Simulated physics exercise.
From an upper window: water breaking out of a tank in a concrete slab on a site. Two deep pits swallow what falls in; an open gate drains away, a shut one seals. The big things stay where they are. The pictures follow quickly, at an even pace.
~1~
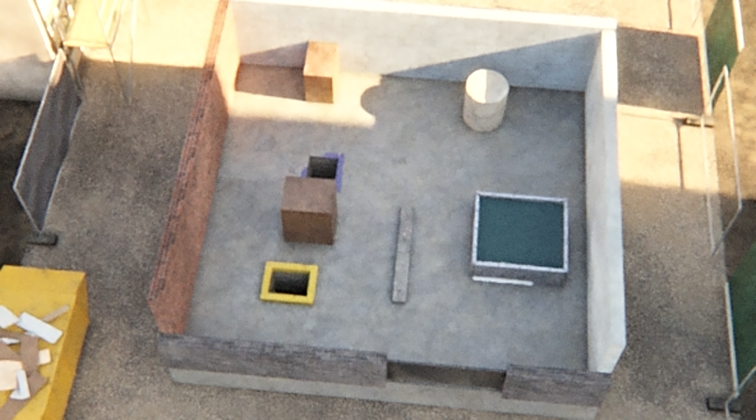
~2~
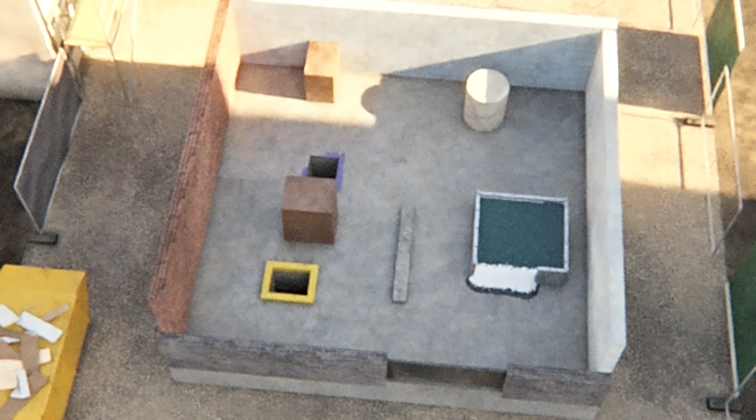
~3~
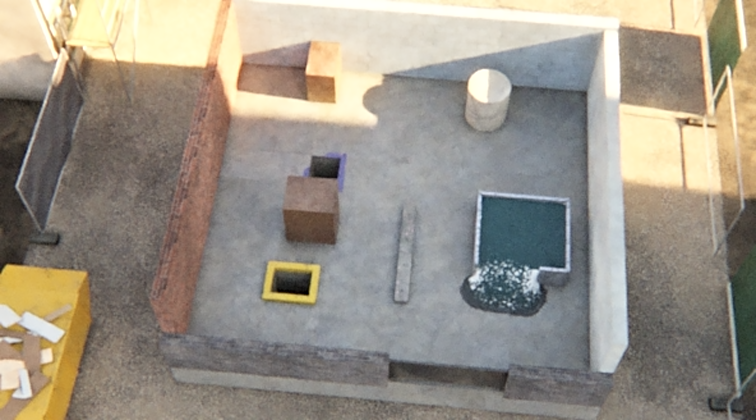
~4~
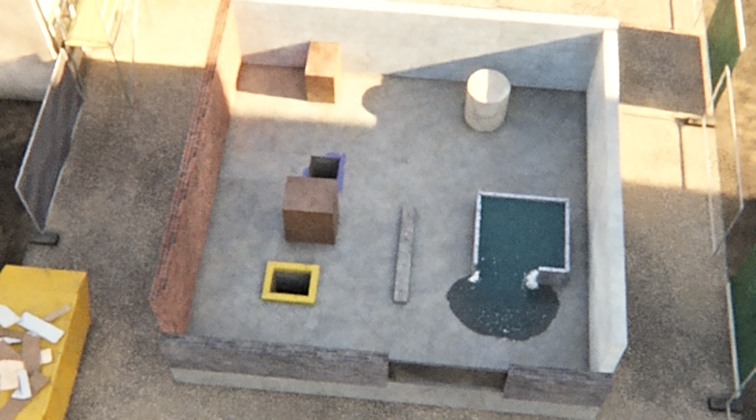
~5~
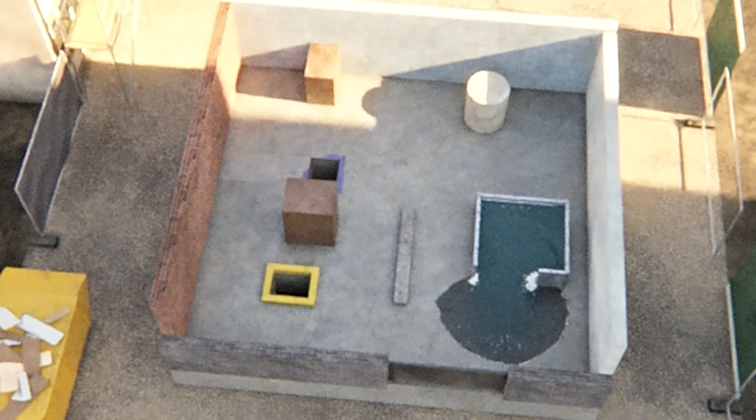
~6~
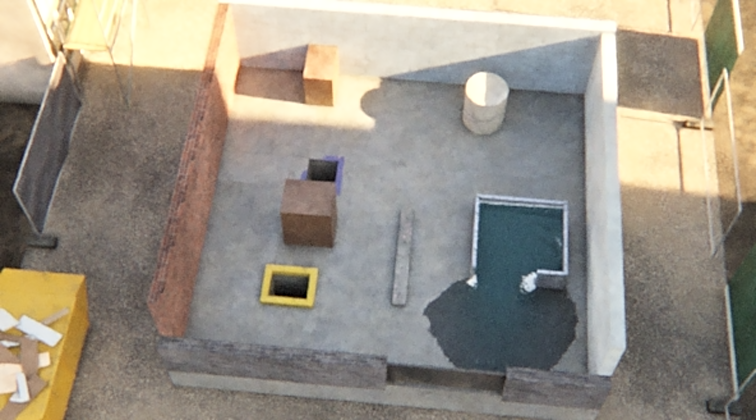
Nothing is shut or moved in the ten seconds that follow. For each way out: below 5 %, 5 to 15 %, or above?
The gate takes under 5 %; the blue pit takes under 5 %; the yellow pit takes under 5 %.
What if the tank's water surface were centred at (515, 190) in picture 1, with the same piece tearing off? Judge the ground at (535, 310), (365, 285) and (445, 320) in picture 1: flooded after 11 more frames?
One after the other: Flooded, free of water, under water.
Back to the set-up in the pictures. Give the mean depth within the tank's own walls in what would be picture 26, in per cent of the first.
I make it 28 per cent.
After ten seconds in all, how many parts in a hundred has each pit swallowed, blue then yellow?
Roughly 0 per cent, then 0 per cent.
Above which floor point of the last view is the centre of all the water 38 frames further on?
I would point to (443, 299).
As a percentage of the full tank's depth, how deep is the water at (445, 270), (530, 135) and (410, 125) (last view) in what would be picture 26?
In turn 0, 0 and 0 in a hundred.
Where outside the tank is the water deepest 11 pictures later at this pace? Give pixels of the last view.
Close to (576, 390).
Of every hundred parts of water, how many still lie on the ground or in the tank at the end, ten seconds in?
Close to 100 %.
A moment on, water covers 15 % of the floor; the gate 0 %, the blue pit 0 %, the yellow pit 0 %.
Next, water covers 15 % of the floor; the gate 0 %, the blue pit 0 %, the yellow pit 0 %.
Then, water covers 30 % of the floor; the gate 0 %, the blue pit 0 %, the yellow pit 0 %.
Later, water covers 45 % of the floor; the gate 0 %, the blue pit 0 %, the yellow pit 0 %.
In the end, water covers 60 % of the floor; the gate 0 %, the blue pit 1 %, the yellow pit 0 %.
